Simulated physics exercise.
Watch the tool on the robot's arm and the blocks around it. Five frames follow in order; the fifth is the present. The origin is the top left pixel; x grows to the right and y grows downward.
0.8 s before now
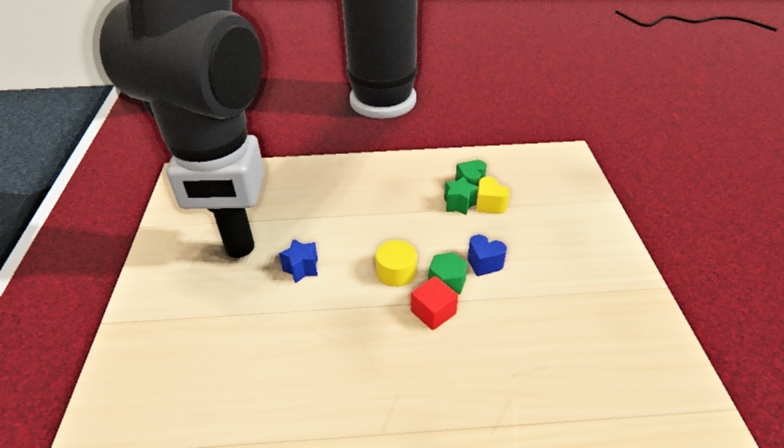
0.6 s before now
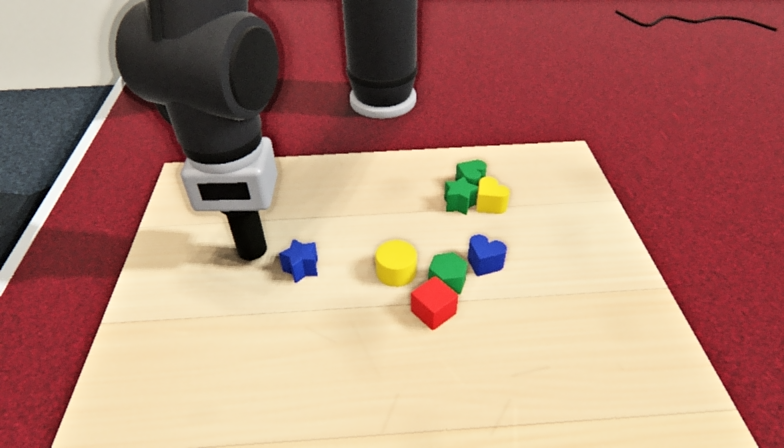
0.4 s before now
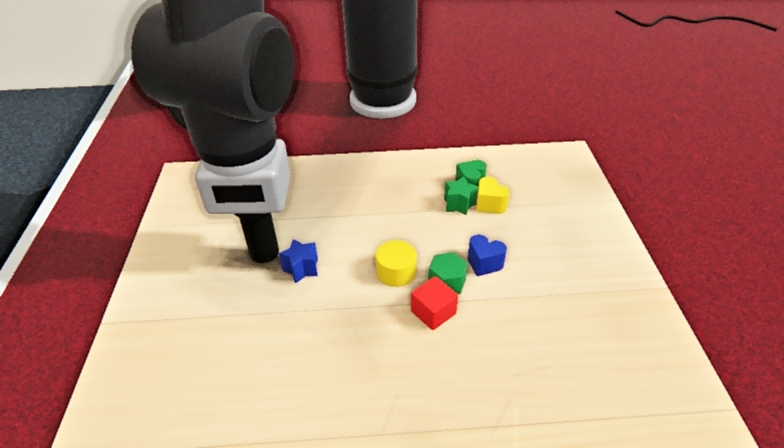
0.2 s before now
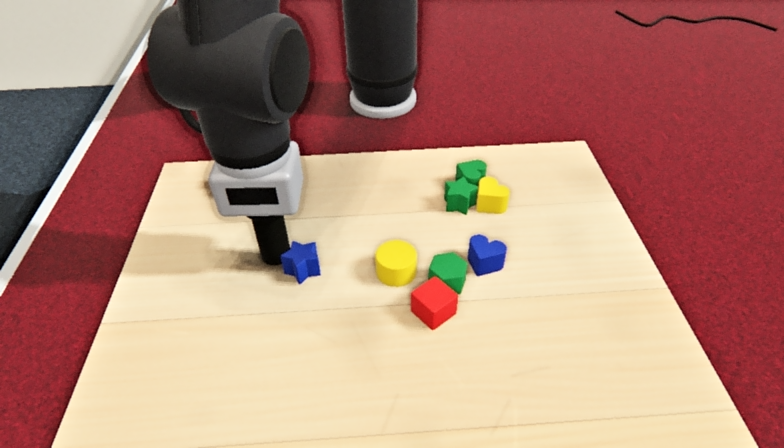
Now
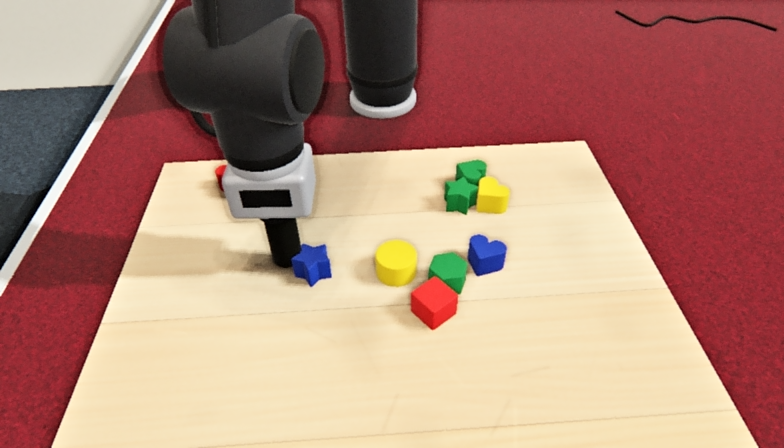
A robot arm moves its black tool right across the board and nudges a blue star.
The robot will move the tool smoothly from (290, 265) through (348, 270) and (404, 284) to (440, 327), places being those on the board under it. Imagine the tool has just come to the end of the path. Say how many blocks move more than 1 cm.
Answer: Three or more.
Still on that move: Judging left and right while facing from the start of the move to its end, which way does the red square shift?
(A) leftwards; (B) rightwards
I'll go with B - rightwards.
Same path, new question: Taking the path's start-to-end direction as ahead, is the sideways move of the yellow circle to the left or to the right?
It shifts leftward.
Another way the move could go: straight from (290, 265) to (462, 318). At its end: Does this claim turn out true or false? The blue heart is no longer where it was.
My answer: False.
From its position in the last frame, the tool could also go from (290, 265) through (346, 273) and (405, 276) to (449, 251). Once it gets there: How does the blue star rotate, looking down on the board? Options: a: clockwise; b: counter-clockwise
The correct letter is a.
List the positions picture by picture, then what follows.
In the first frame, lower end of the tool (240, 248), tops of blocks, blue star (299, 251), yellow circle (396, 254), red square (435, 294), green hexagonal block (448, 265).
In the second frame, tool (253, 250), blocks as before.
In the third frame, tool (265, 253), blocks as before.
In the fourth frame, tool (276, 255), blue star (300, 252).
In the fifth frame, tool (288, 257), blue star (311, 254), yellow circle (396, 254), red square (435, 294), green hexagonal block (448, 265).
What follows on the original path. One third of the way, tool (348, 262); blue star (372, 262); yellow circle (408, 255).
Two thirds of the way, tool (405, 277); blue star (434, 274); yellow circle (466, 258); red square (447, 301); green hexagonal block (499, 277), turned 30° clockwise.
At the end, tool (440, 319); blue star (464, 289), turned 55° anticlockwise; yellow circle (475, 258); red square (478, 327), turned 30° clockwise; green hexagonal block (505, 280), turned 35° clockwise.
